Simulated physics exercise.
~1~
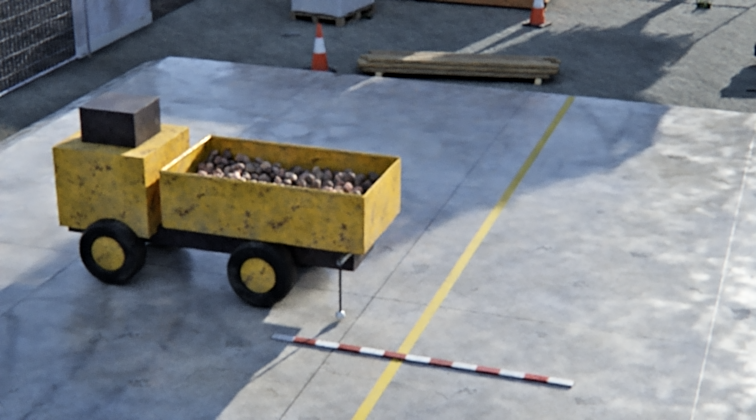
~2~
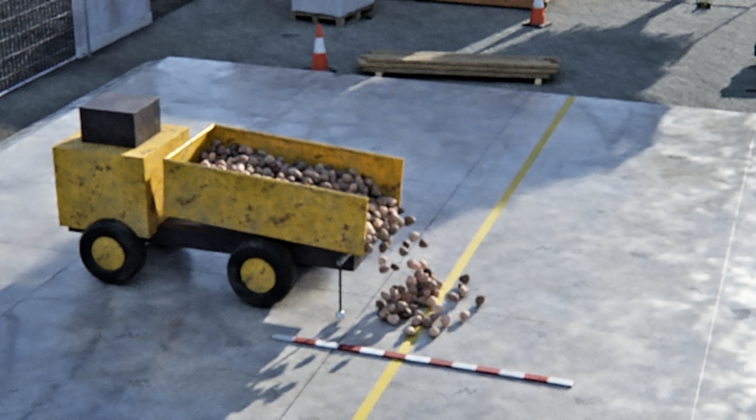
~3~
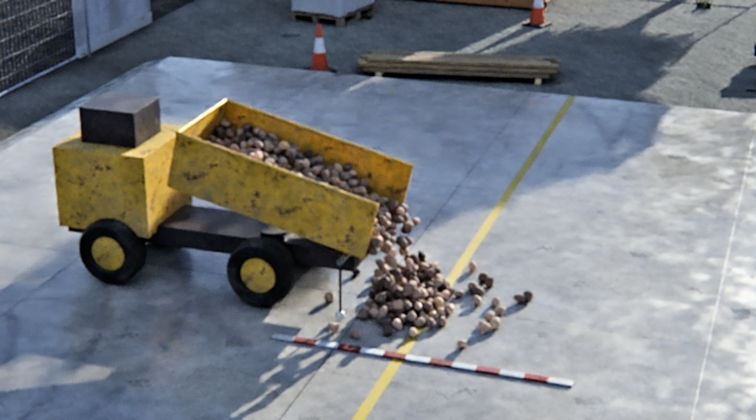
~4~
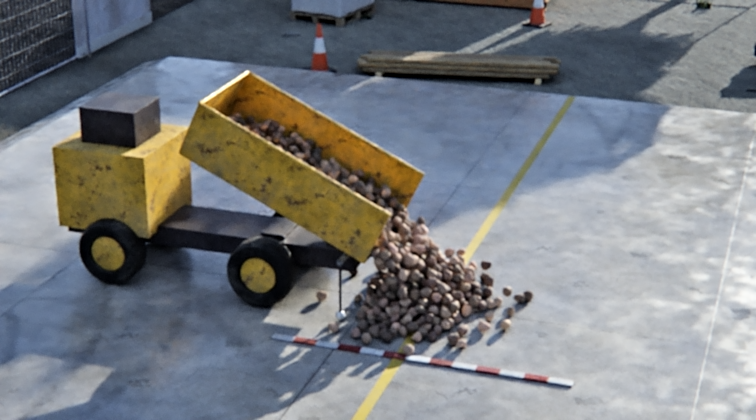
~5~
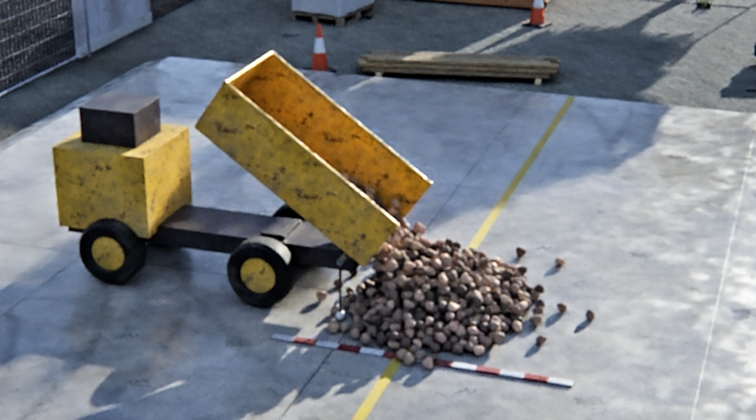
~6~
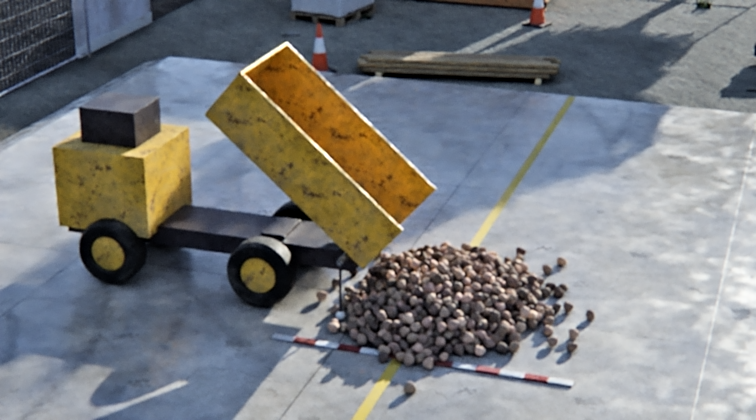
Concrete yard with yellow tipper truck steadily raising its body, spilling round brown stones into a heap across a yellow line.
